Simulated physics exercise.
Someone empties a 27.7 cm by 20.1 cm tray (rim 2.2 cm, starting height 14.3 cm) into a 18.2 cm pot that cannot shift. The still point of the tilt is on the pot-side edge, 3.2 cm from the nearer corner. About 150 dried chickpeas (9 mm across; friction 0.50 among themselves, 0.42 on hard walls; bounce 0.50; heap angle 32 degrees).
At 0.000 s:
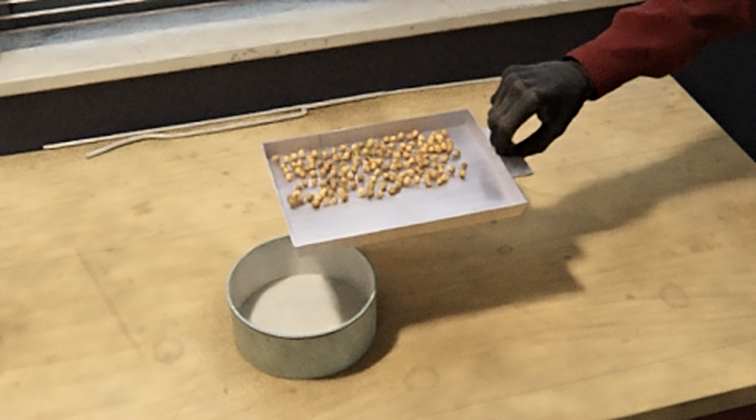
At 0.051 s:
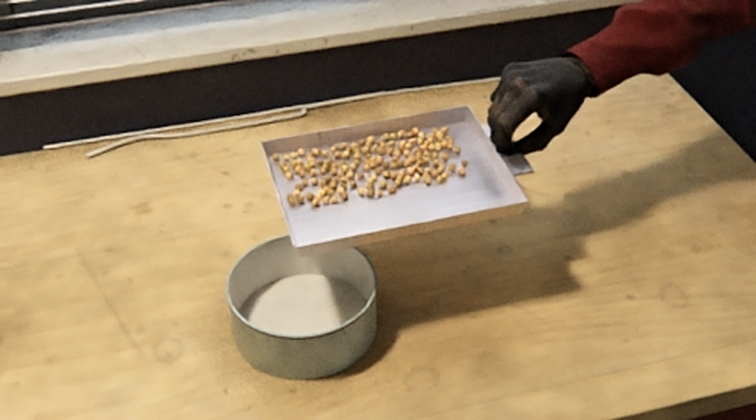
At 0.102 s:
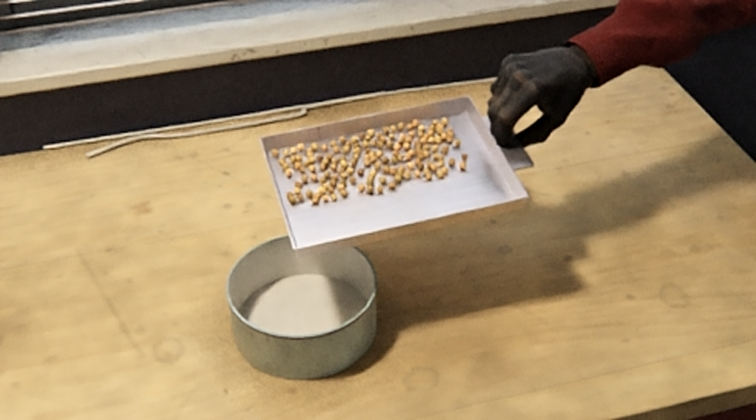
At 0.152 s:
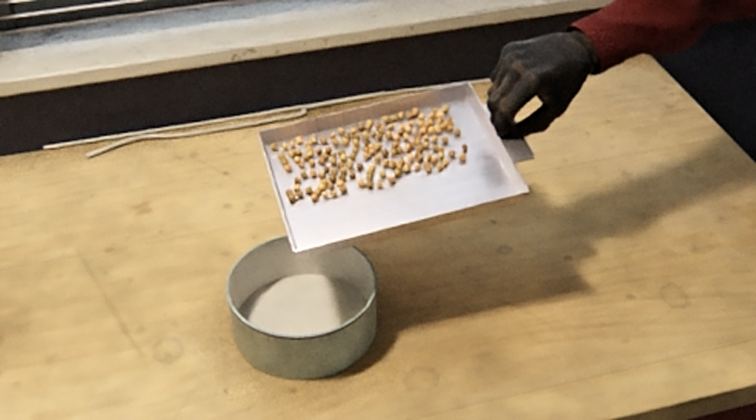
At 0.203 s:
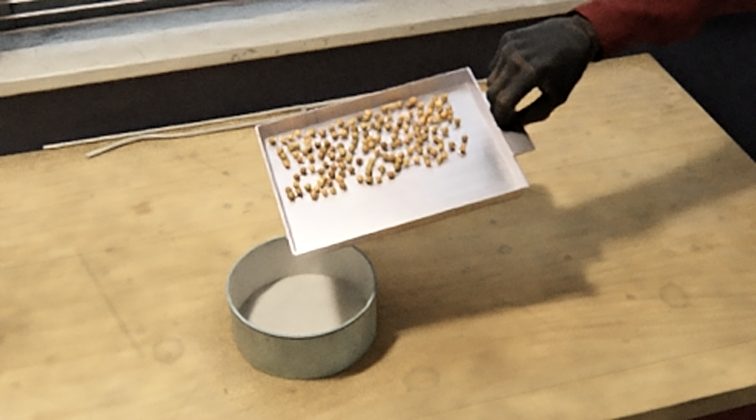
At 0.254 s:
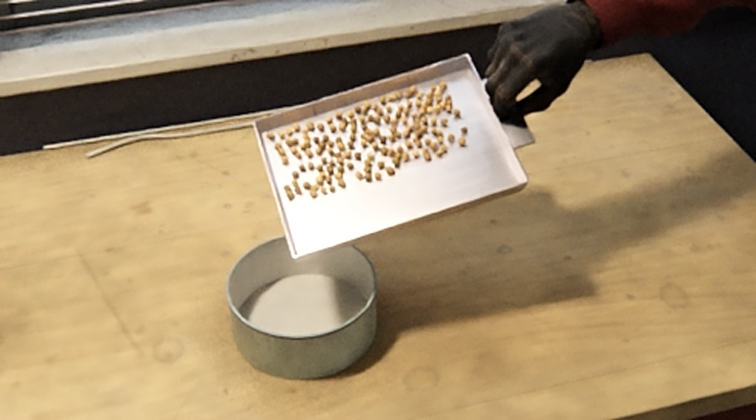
The footage shows a dark-gloved hand in a red sleeve gripping a shallow tray of dried chickpeas above a round metal pot on a wooden table, gradually tilting it so its left front corner dips slightly.
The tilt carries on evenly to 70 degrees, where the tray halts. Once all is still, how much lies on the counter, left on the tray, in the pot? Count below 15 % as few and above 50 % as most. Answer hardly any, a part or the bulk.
Counter hardly any, tray the bulk, pot a part.
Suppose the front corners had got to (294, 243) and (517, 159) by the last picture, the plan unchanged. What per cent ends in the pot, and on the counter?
Pot 0, counter 0.
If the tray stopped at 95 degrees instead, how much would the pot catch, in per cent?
In that case some 95 per cent.
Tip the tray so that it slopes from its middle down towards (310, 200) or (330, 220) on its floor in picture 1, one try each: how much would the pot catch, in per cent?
Some 5 and 30 per cent.
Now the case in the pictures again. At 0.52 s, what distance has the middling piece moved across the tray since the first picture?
Roughly 7 cm.
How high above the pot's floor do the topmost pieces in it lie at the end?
Some 1.5 cm.
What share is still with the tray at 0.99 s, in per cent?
About 65 per cent.
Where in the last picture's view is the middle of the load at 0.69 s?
At about (326, 228).
Then, at 0.52 s, tilt 45 degrees; the tray holds 100 %, the pot 0 %.
Then, at 0.69 s, tilt 62 degrees; the tray holds 100 %, the pot 0 %.
Then, at 0.99 s, tilt 70 degrees; the tray holds 65 %, the pot 25 %.
By 1.8 s all is still; counter 5 %, tray 60 %, pot 35 %.
